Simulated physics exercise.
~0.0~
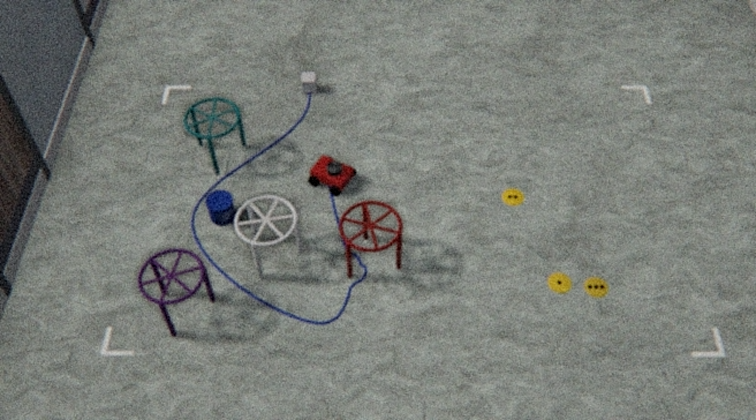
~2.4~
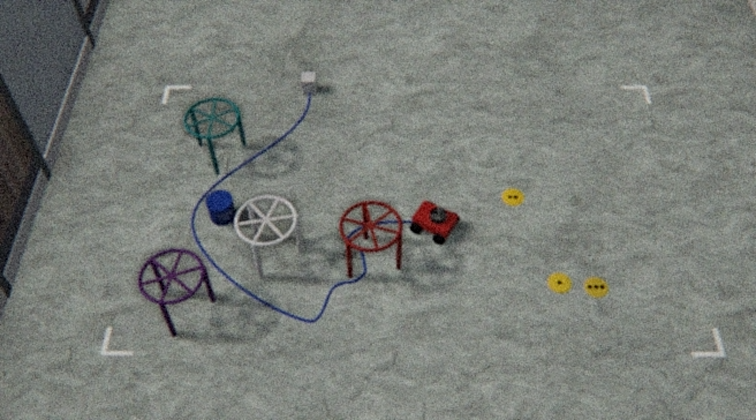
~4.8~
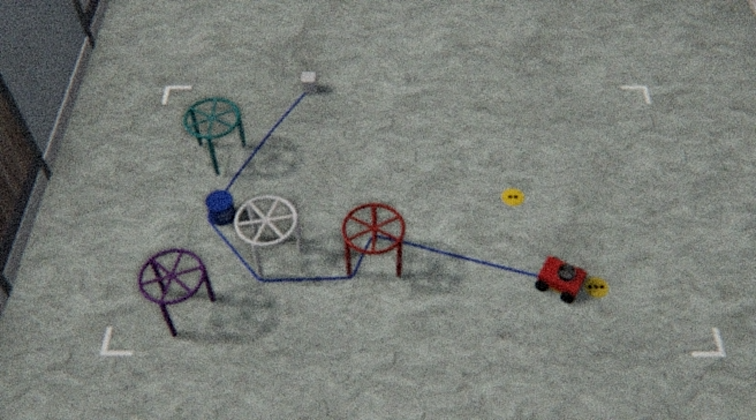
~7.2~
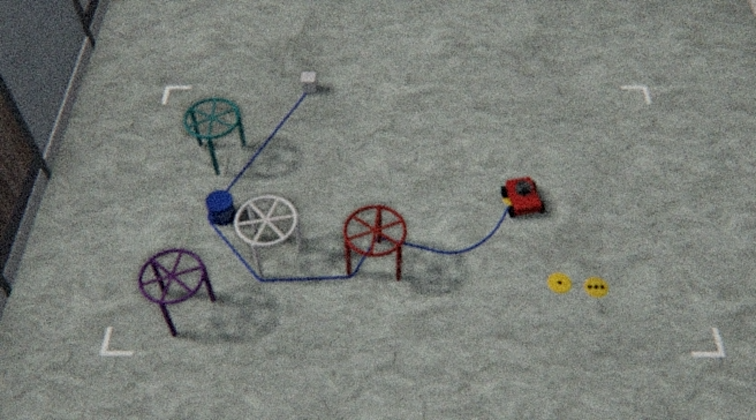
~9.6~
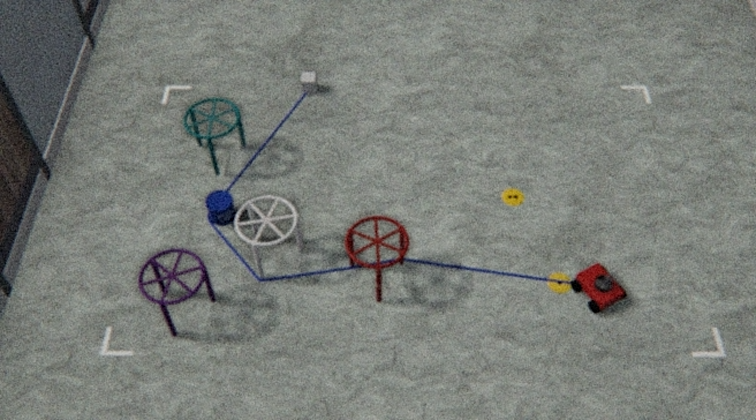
A red cart trailing a blue lead drives right to one yellow mark, up to another, then back down to the lower right, as the lead tightens around a blue bucket and stool legs; the red stool shifts slightly, and the plug holds at the fixed end.
